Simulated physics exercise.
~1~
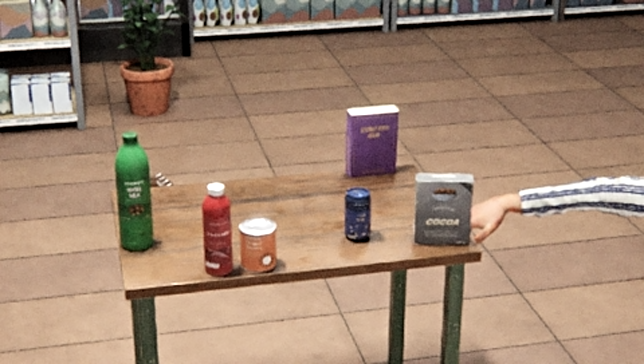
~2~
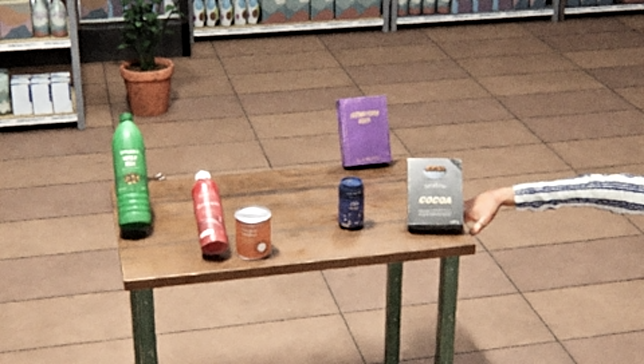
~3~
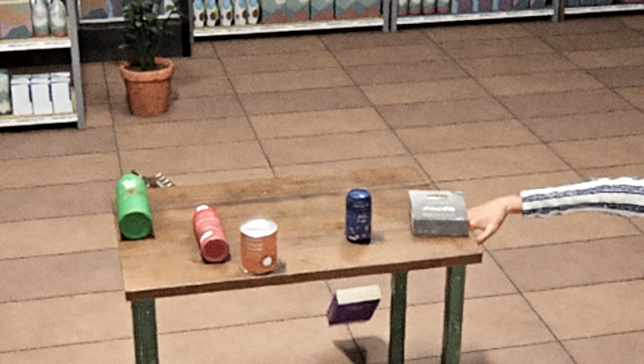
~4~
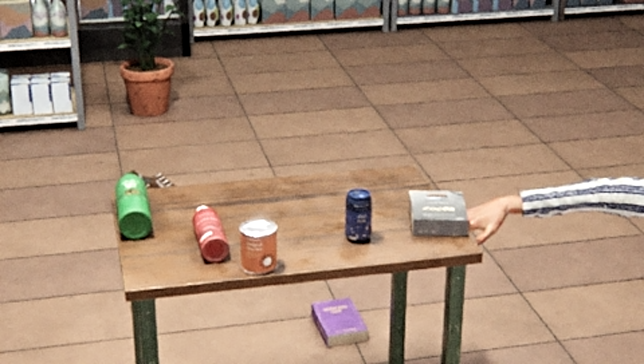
The video shows a hand at the right edge of a wooden table as the table shifts away and back, tipping the green bottle, red bottle and grey packet onto their sides, while the purple book drops to the floor and the orange tin and blue can stay standing.
